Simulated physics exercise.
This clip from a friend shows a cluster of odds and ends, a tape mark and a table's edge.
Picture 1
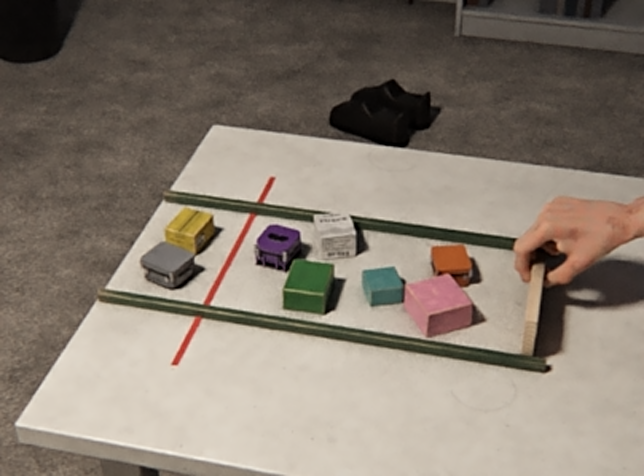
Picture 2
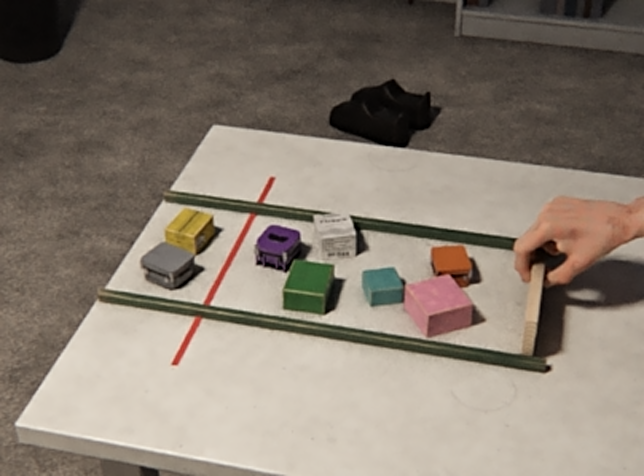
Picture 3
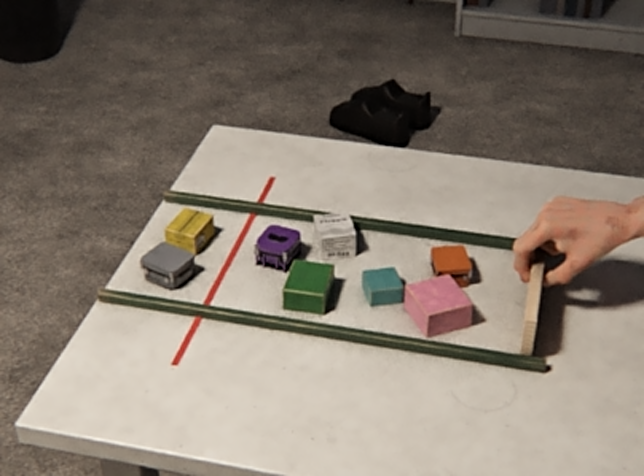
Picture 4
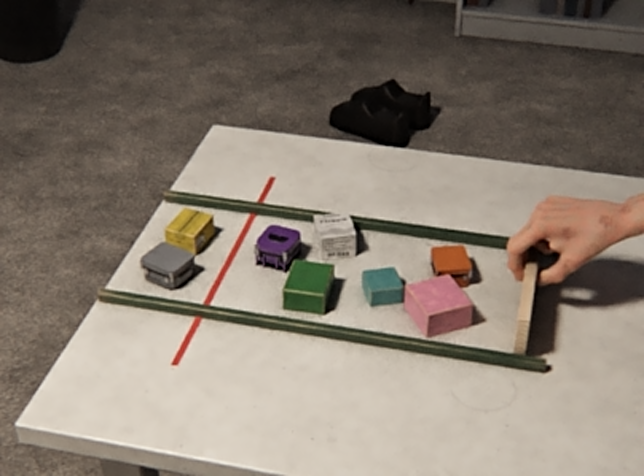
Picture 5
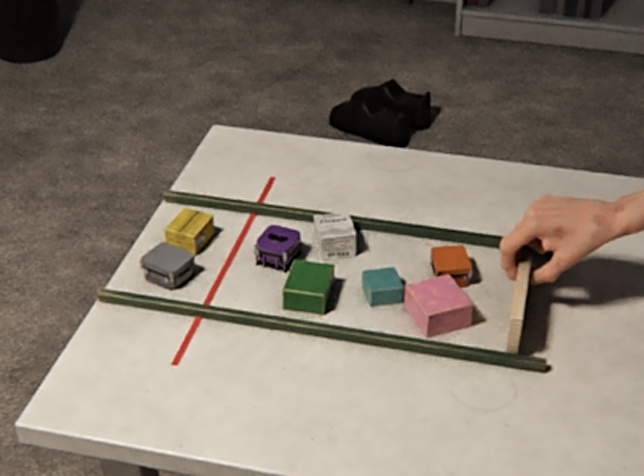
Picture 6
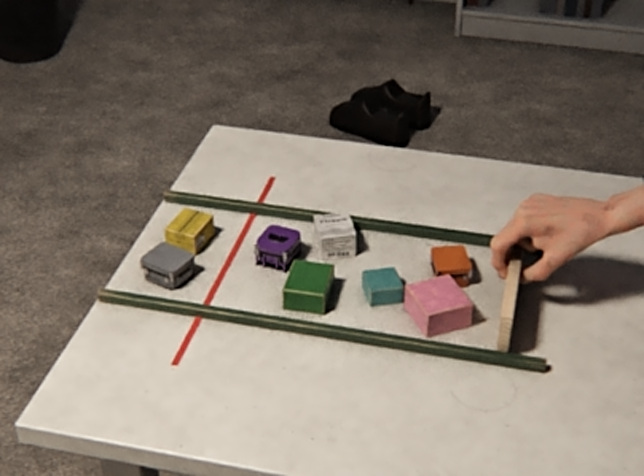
A wooden board, held by a hand at the right end of two green rails, stays nearly still at first, then slides slowly a short way left toward the pink block and orange case. The grey, yellow, purple, white, green and teal objects around the red tape stay where they are, as do the pink and orange ones.
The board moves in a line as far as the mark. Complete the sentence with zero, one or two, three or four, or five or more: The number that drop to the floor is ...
The number that drop to the floor is one or two.
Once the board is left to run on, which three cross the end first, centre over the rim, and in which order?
Yellow box, grey case, purple case.
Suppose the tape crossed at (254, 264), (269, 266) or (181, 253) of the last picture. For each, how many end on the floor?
In order, 0, 0 and 4.
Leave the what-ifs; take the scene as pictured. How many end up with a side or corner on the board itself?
Contact count: 2.
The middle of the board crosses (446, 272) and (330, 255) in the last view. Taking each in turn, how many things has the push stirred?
Tally at point one: 3; at point two: 6.
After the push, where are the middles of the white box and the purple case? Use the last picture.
The white box stops around (200, 210); the purple case around (155, 231).
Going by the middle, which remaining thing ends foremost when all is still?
The purple case is foremost.
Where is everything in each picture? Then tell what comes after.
The first frame shows grey case (169, 267); yellow box (190, 231); purple case (278, 248); board (536, 285); tape (229, 260).
The second frame shows yellow box (190, 232); pink block (438, 305).
The third frame shows purple case (278, 248); orange case (450, 267).
The fourth frame shows grey case (169, 267); board (529, 284).
The fifth frame shows yellow box (190, 232); white box (335, 236).
The sixth frame shows grey case (169, 267); yellow box (190, 232); purple case (278, 248); board (513, 282); tape (229, 260).
Soon after, none off yet; grey case at rest near (169, 267); yellow box at rest near (190, 232); purple case at rest near (278, 248).
At rest, the number that fall off is one or two; fallen, yellow box and grey case.
